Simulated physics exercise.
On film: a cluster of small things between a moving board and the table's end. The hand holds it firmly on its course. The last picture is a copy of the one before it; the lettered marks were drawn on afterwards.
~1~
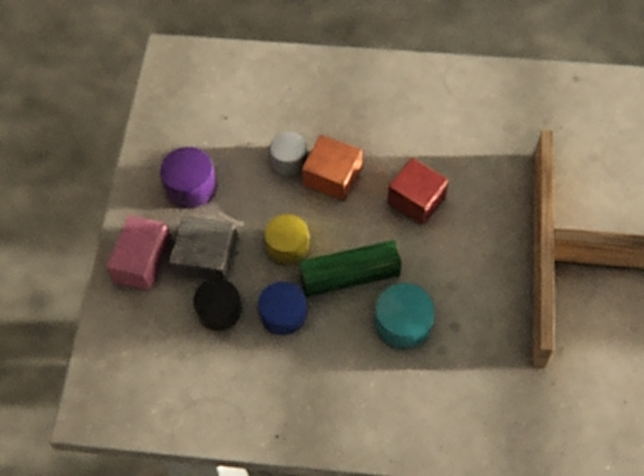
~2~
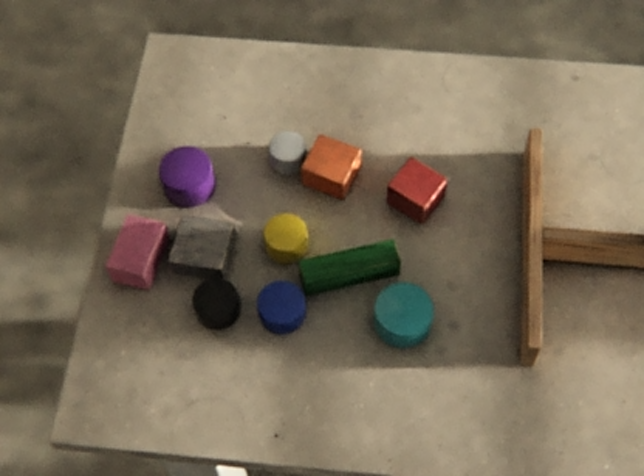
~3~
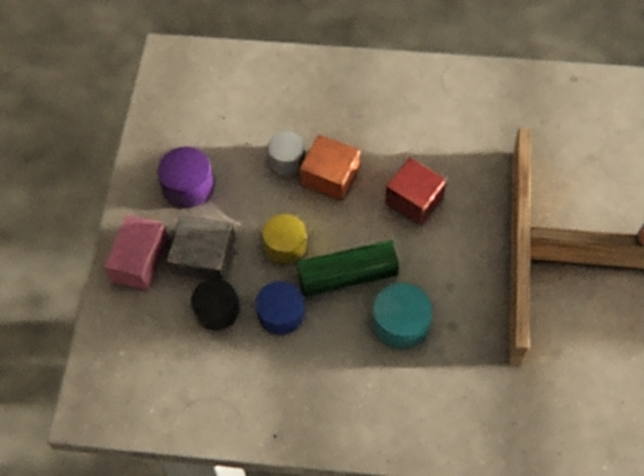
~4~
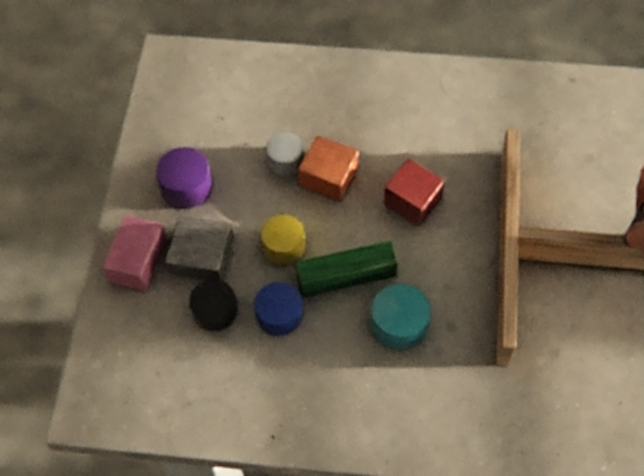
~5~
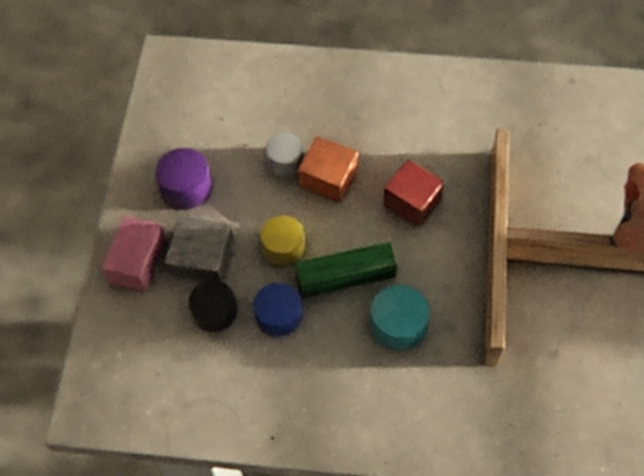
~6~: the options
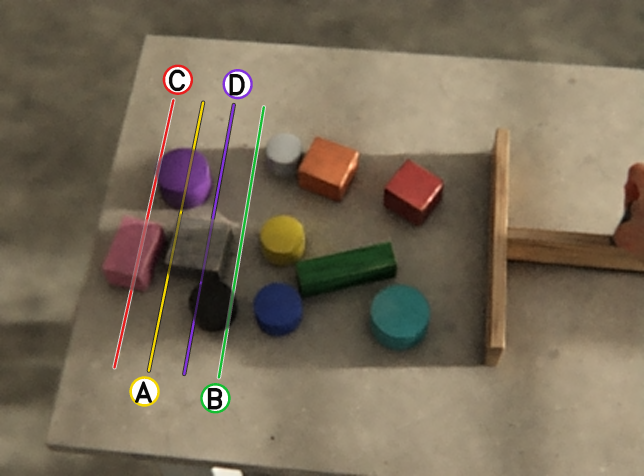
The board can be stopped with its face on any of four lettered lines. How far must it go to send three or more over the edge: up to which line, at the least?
Enough have fallen by C.
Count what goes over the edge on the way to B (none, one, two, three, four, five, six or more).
By then, none.
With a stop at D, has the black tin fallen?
By then, no.
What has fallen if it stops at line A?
The pink block.
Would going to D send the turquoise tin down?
By then, no.
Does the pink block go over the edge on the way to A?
Yes.
On the marked copy, A at (178, 227); B at (243, 232); C at (146, 224); D at (211, 230).
Following C. Soon after the start, board (371, 221); turquoise tin (327, 311); white tin (271, 148).
Later, board (241, 210); pink block (116, 248); black tin (125, 320).
In the end, board (144, 202); pink block over the edge; purple tin over the edge; four fallen.
As for the rest, A drops only one; B drops none; D drops none.
